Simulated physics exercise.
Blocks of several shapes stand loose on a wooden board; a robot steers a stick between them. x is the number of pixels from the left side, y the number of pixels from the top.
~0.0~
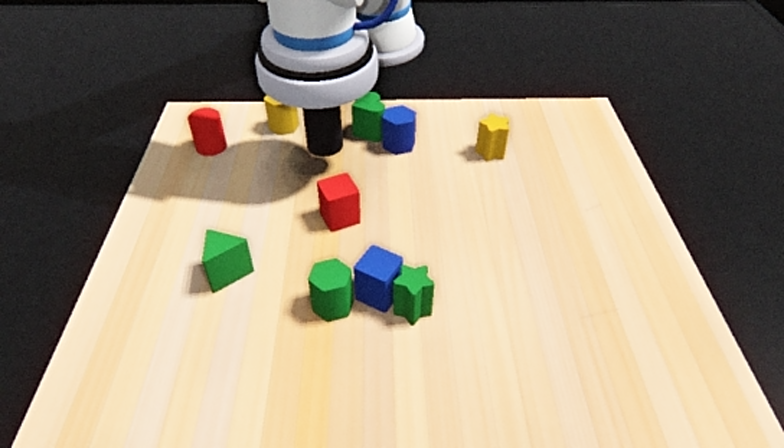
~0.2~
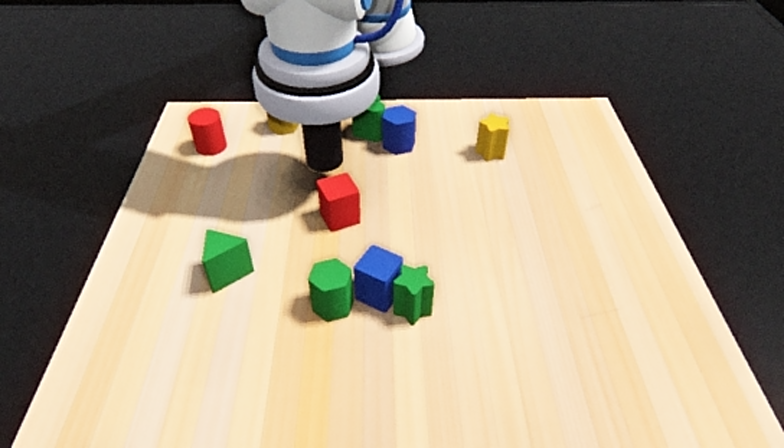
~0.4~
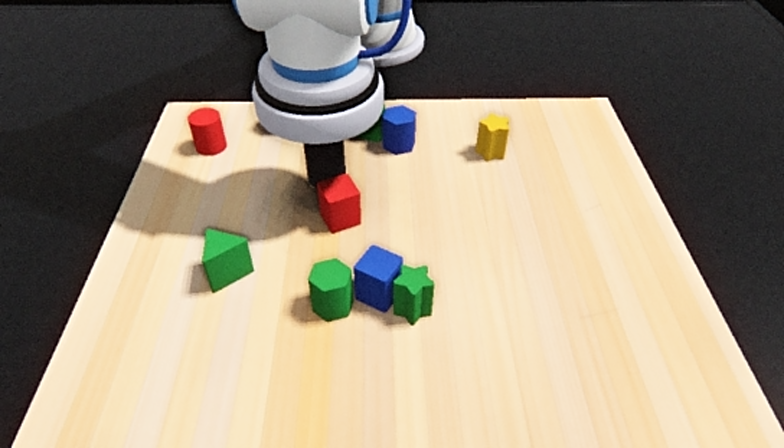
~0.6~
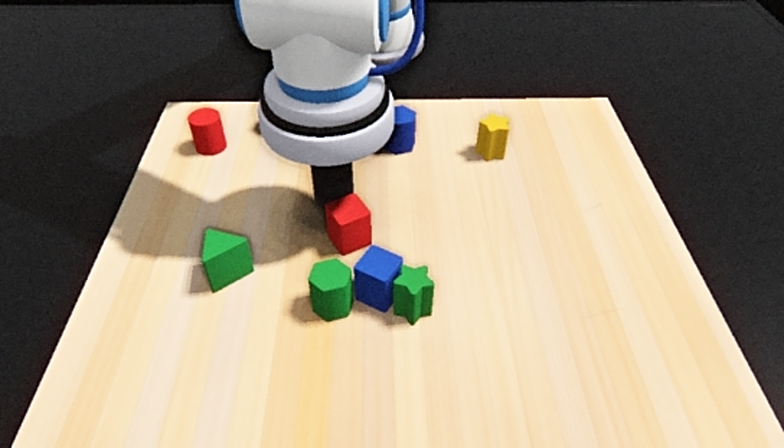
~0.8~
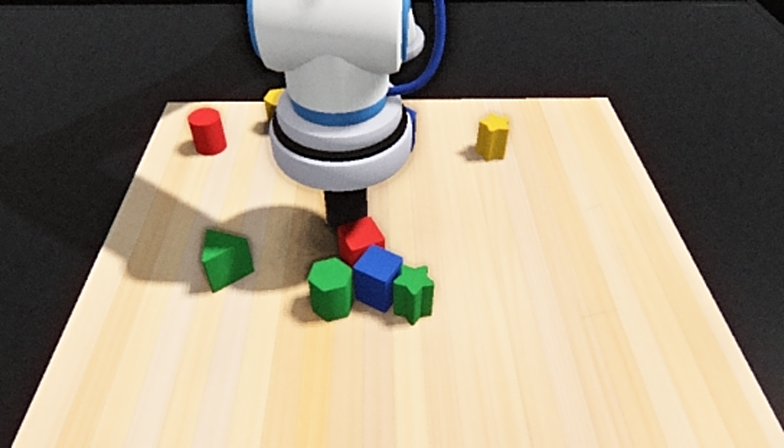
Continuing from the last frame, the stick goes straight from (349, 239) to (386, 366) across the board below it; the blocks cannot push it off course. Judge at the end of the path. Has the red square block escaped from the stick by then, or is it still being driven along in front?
Carried ahead at the end.
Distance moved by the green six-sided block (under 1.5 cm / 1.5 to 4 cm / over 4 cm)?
It is going to finish 1.5 to 4 cm from where it is now.
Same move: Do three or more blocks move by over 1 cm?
I expect so.
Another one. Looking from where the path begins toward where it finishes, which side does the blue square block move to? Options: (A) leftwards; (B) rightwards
Correct choice: A.
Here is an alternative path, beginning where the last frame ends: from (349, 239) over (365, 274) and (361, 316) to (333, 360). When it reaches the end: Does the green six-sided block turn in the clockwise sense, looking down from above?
Yes
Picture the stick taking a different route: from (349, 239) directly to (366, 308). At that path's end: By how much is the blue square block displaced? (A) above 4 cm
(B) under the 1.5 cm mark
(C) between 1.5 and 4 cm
It's A.
The first path, step by step. One third of the way, stick (359, 257); red square block (382, 271), turned 20° anticlockwise; blue square block (400, 301), turned 15° clockwise; green star block (441, 299), turned 35° anticlockwise.
Two thirds of the way, stick (372, 300); green six-sided block (325, 296), turned 70° clockwise; red square block (400, 318), turned 25° anticlockwise; blue square block (425, 349); green star block (444, 302), turned 55° anticlockwise.
At the end, stick (386, 348); green six-sided block (326, 298), turned 85° clockwise; red square block (422, 368), turned 35° anticlockwise; blue square block (460, 394); green star block (444, 302), turned 55° anticlockwise.
